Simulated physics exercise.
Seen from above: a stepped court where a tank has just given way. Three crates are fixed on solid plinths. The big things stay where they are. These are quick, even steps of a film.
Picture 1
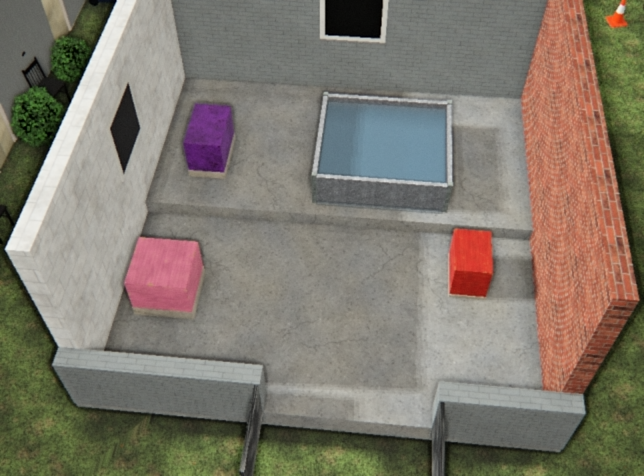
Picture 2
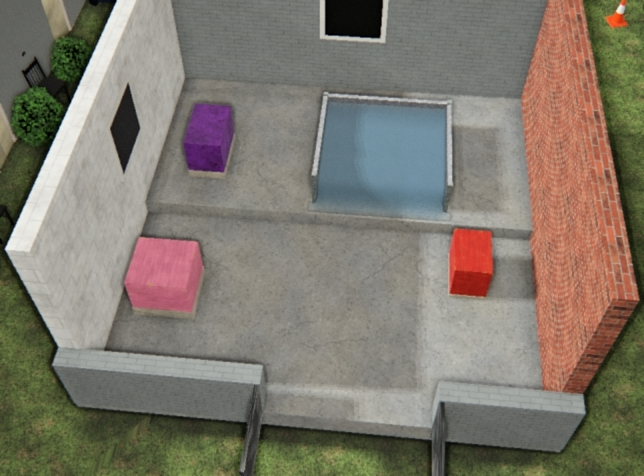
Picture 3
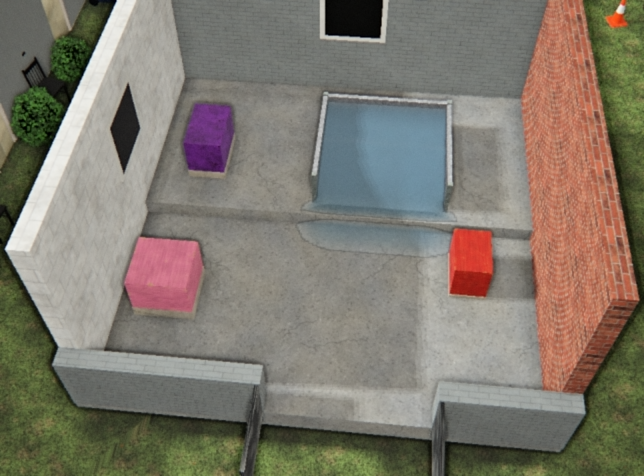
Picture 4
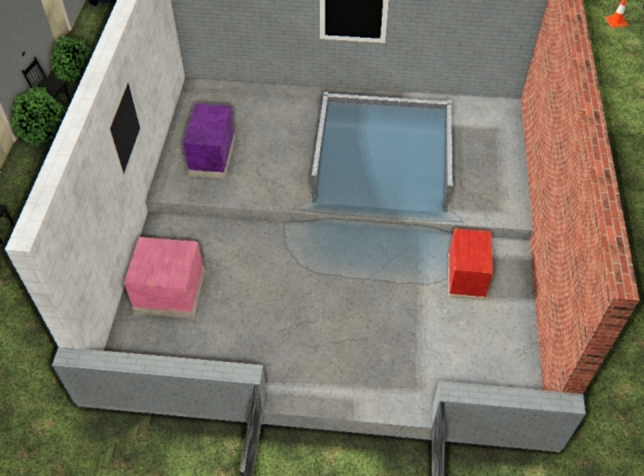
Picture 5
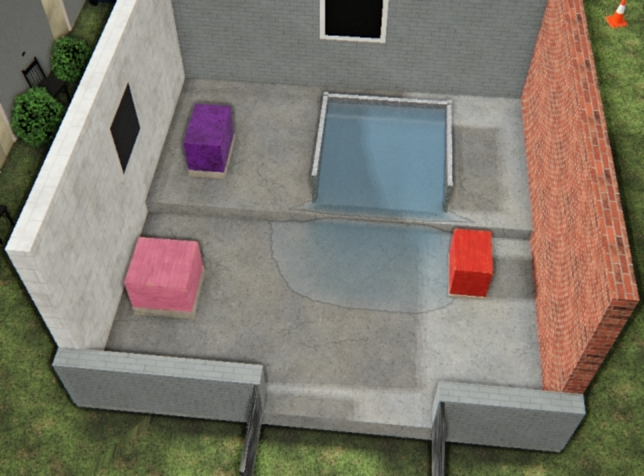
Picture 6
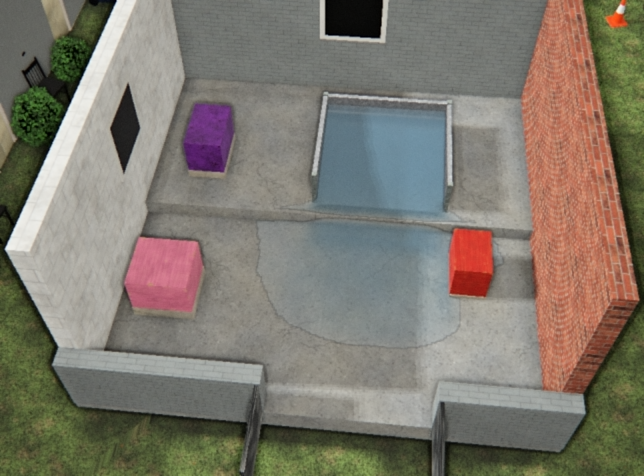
Water pouring from the open front of a tank, dropping over a step and spreading across grey paving beside a red block.
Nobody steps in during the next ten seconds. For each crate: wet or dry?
One by one: The red crate is soaked; the purple crate keeps dry; the pink crate keeps dry.
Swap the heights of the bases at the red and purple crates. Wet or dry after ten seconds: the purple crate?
One by one: The purple one is spared.
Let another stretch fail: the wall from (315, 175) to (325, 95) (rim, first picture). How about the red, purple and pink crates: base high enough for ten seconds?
In short: The red crate is topped; the purple crate gets wet; the pink crate ends up wet.
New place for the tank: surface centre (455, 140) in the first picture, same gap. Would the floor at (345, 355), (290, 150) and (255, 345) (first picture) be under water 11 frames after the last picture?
In that order: Awash, not flooded, wet.
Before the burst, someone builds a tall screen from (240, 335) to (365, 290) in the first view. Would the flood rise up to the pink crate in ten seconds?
Then: The pink crate gets wet.
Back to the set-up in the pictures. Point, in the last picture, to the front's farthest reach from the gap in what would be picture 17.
Around (139, 382).
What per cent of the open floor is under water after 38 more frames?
About 55 per cent.
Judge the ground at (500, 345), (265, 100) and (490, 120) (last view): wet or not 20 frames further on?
As listed: Flooded, clear, clear.
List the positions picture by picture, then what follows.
The first picture shows the open tank at (384, 142) is whole and still.
In the second picture, water pours out at (380, 196) and has run to (313, 208).
In the third picture, the front is at (304, 227), out from the gap at (380, 198).
In the fourth picture, the front is at (443, 275), out from the gap at (380, 199).
In the fifth picture, water pours out at (380, 199) and has run to (312, 294).
In the sixth picture, water pours out at (380, 199) and has run to (330, 335).
A moment on, water covers 35 % of the floor; the red crate water round its plinth, the purple crate not reached, the pink crate not reached.
Next, water covers 40 % of the floor; the red crate water round its plinth, the purple crate not reached, the pink crate water round its plinth.
Then, water covers 50 % of the floor; the red crate water round its plinth, the purple crate not reached, the pink crate water round its plinth.
Later, water covers 55 % of the floor; the red crate water round its plinth, the purple crate not reached, the pink crate water round its plinth.
In the end, water covers 60 % of the floor; the red crate was topped, the purple crate stayed above the water, the pink crate stayed above the water.
